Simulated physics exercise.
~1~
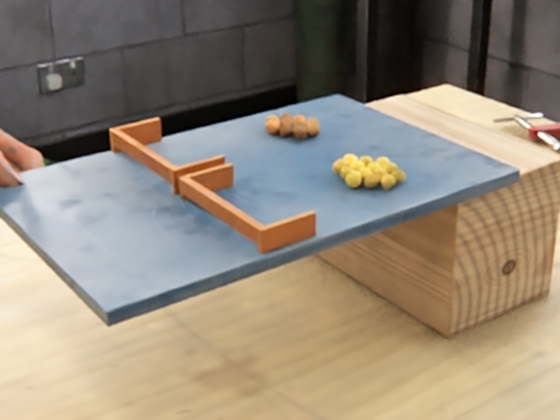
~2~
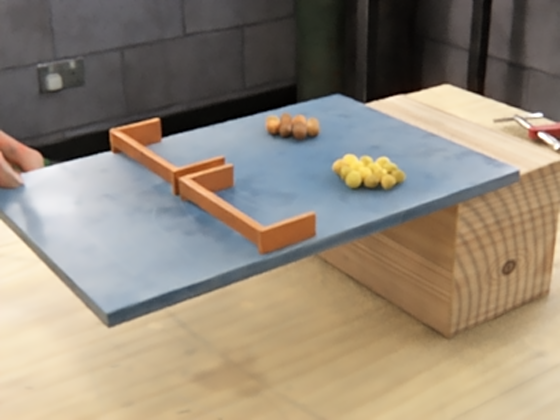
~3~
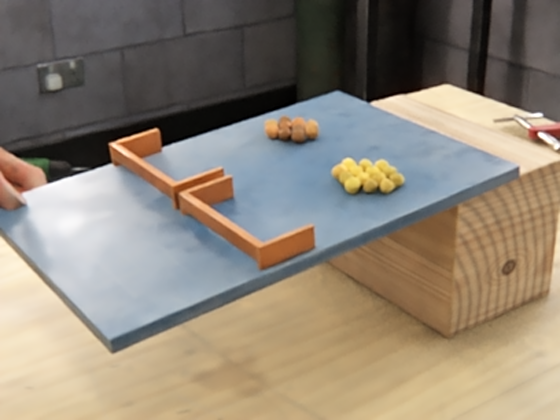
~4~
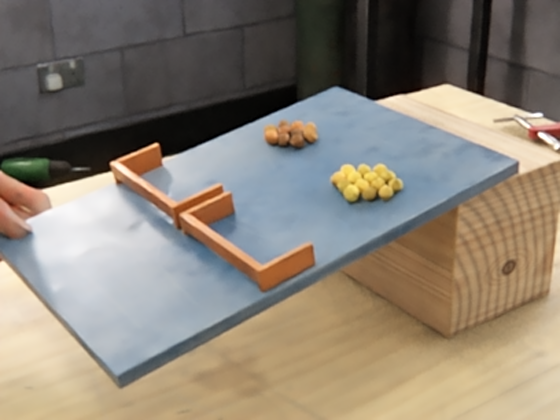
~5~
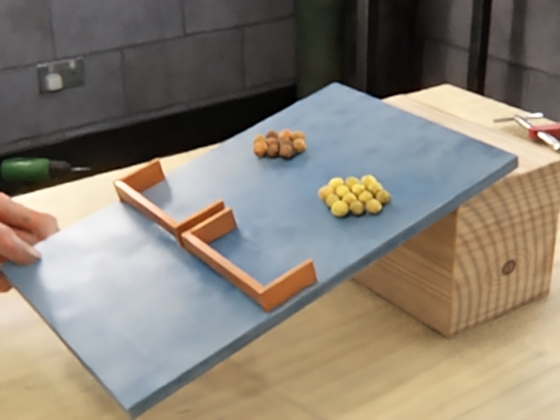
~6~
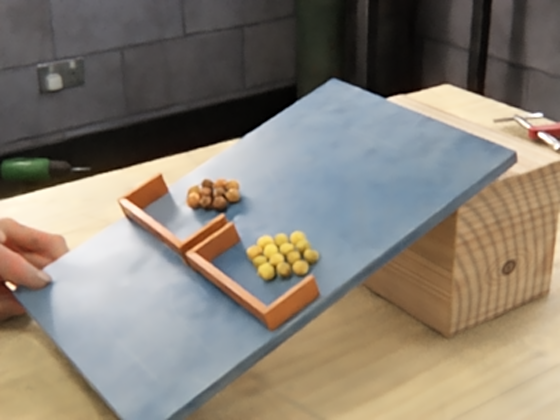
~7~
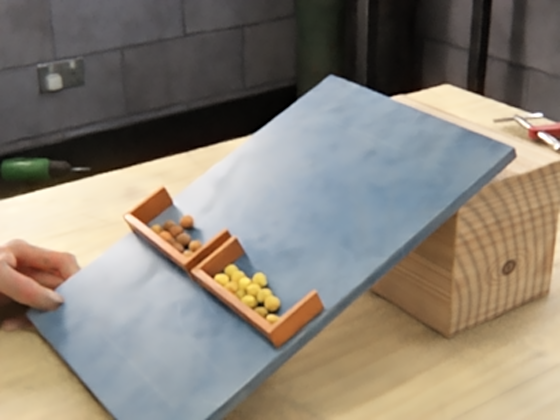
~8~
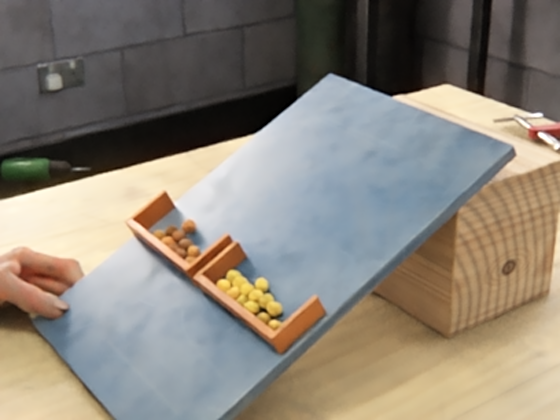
Two clusters of small balls slide down a tilting blue board into orange barriers.
